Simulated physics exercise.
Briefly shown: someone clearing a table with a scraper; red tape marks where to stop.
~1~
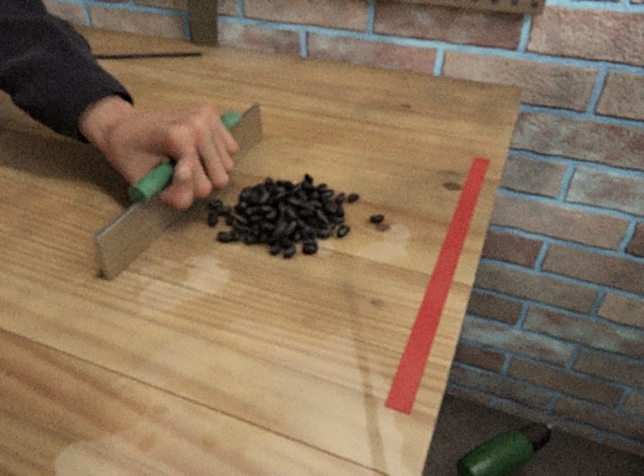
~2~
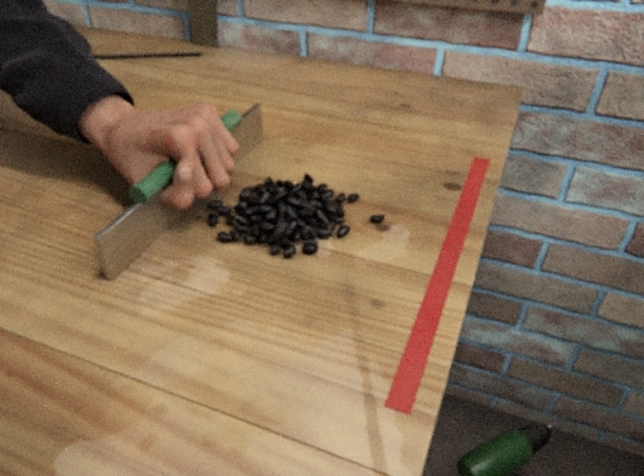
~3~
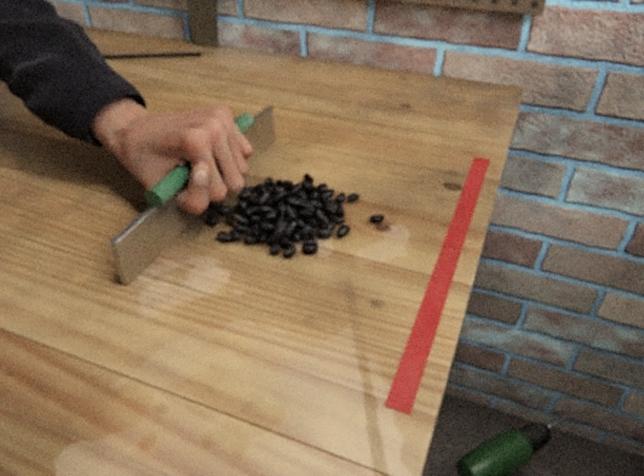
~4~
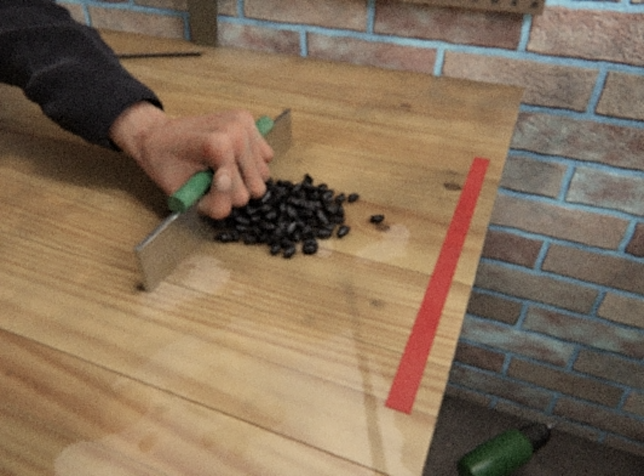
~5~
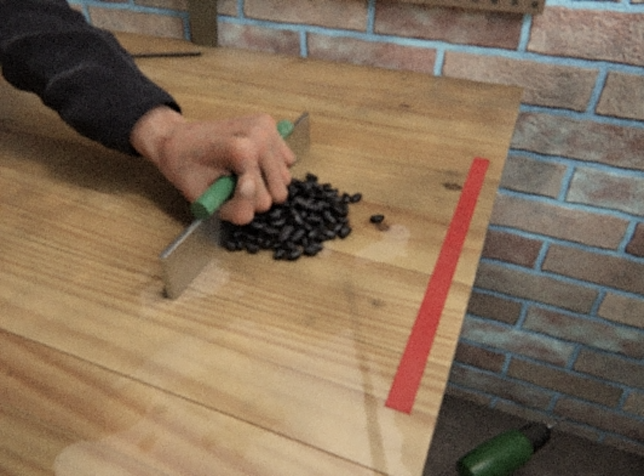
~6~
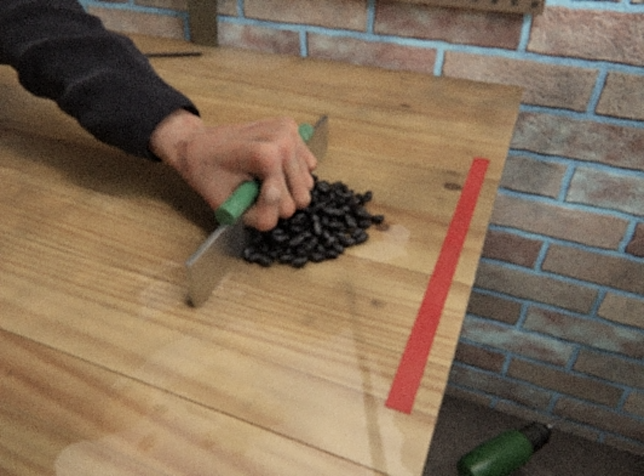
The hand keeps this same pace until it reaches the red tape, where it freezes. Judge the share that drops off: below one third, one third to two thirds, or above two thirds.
Above two thirds.
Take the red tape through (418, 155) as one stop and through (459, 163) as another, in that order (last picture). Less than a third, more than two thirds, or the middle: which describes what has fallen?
For the first place it's under a third, and for the second it's in the middle band.
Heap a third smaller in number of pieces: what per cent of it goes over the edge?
I'd expect around 80 per cent.
Shortly afterwards, scraper still moving, near (367, 196); heap all on the table, its front near (462, 237).
Next, scraper stopped at the red tape; heap the bulk over the edge.
In the end, scraper stopped at the red tape; heap the bulk over the edge.
